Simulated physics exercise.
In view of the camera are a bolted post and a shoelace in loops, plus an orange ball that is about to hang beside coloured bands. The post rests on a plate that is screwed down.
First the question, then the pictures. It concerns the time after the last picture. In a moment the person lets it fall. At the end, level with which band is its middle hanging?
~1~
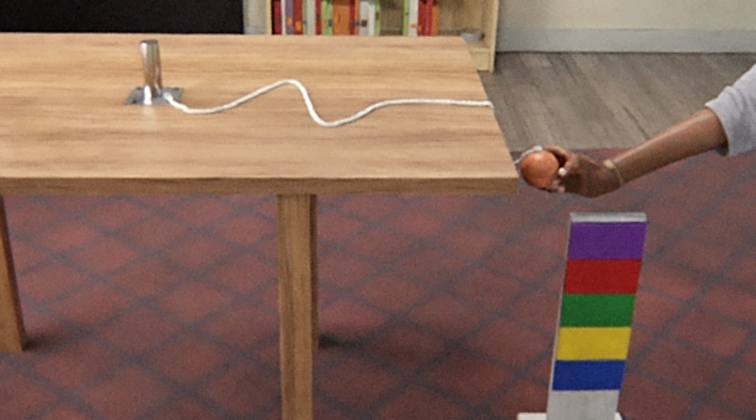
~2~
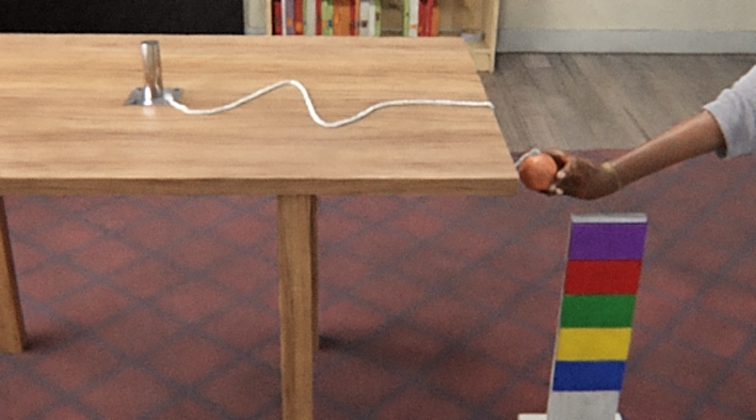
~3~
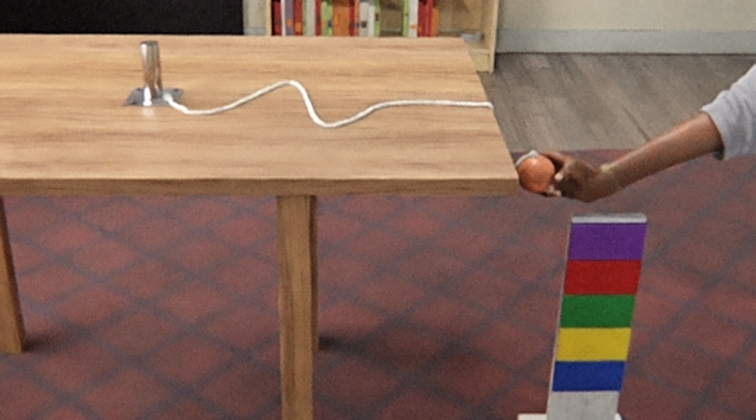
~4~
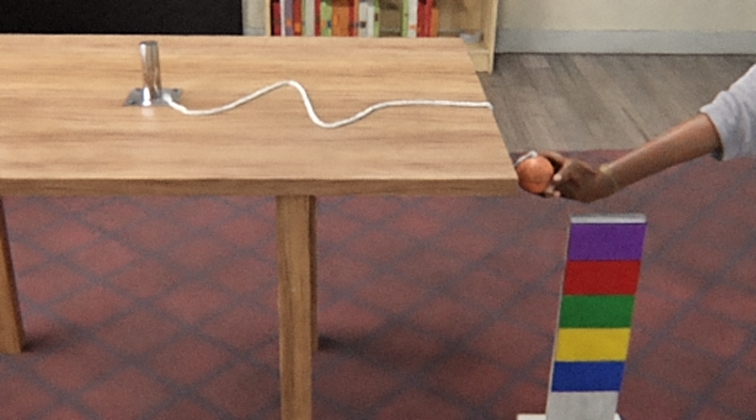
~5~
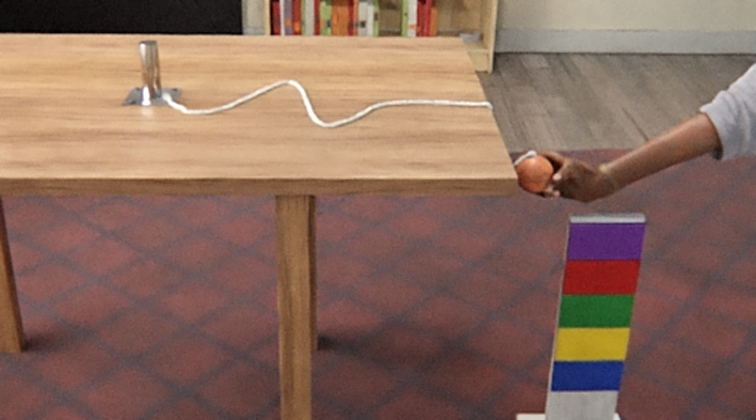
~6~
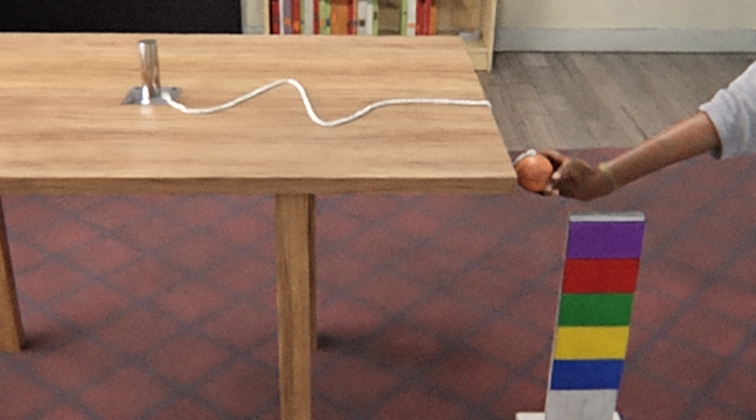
Level with blue.
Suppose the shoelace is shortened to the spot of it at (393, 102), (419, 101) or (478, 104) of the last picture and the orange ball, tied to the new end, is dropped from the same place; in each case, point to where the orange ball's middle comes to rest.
About (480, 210), then (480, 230), then (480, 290).
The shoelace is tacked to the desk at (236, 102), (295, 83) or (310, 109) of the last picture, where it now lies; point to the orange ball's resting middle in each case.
(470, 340), (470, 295), (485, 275).
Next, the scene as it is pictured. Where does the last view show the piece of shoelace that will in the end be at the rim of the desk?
That would be the bit at (328, 125).
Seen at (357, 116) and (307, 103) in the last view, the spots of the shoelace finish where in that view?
They finish at (488, 145) and (426, 105) respectively.
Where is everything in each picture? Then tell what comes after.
Orange ball (540, 169); purple (608, 242); red (603, 277); green (598, 312); yellow (594, 345); blue (589, 376), in the first frame.
Orange ball (538, 172); shoelace through (191, 112) (274, 87) (311, 109) (373, 109) (474, 104), in the second frame.
Orange ball (536, 174), in the third frame.
Orange ball (535, 174); shoelace through (190, 113) (273, 88) (310, 110) (372, 109) (473, 105), in the fourth frame.
Orange ball (534, 174), in the fifth frame.
Orange ball (534, 173); shoelace through (189, 111) (272, 86) (309, 108) (371, 108) (472, 103), in the sixth frame.
A little later, ball near (505, 368); level with blue.
Next, ball near (444, 364); level with blue.
Later still, ball near (484, 373); level with blue.
When it is over, ball near (467, 370); level with blue. At blue.
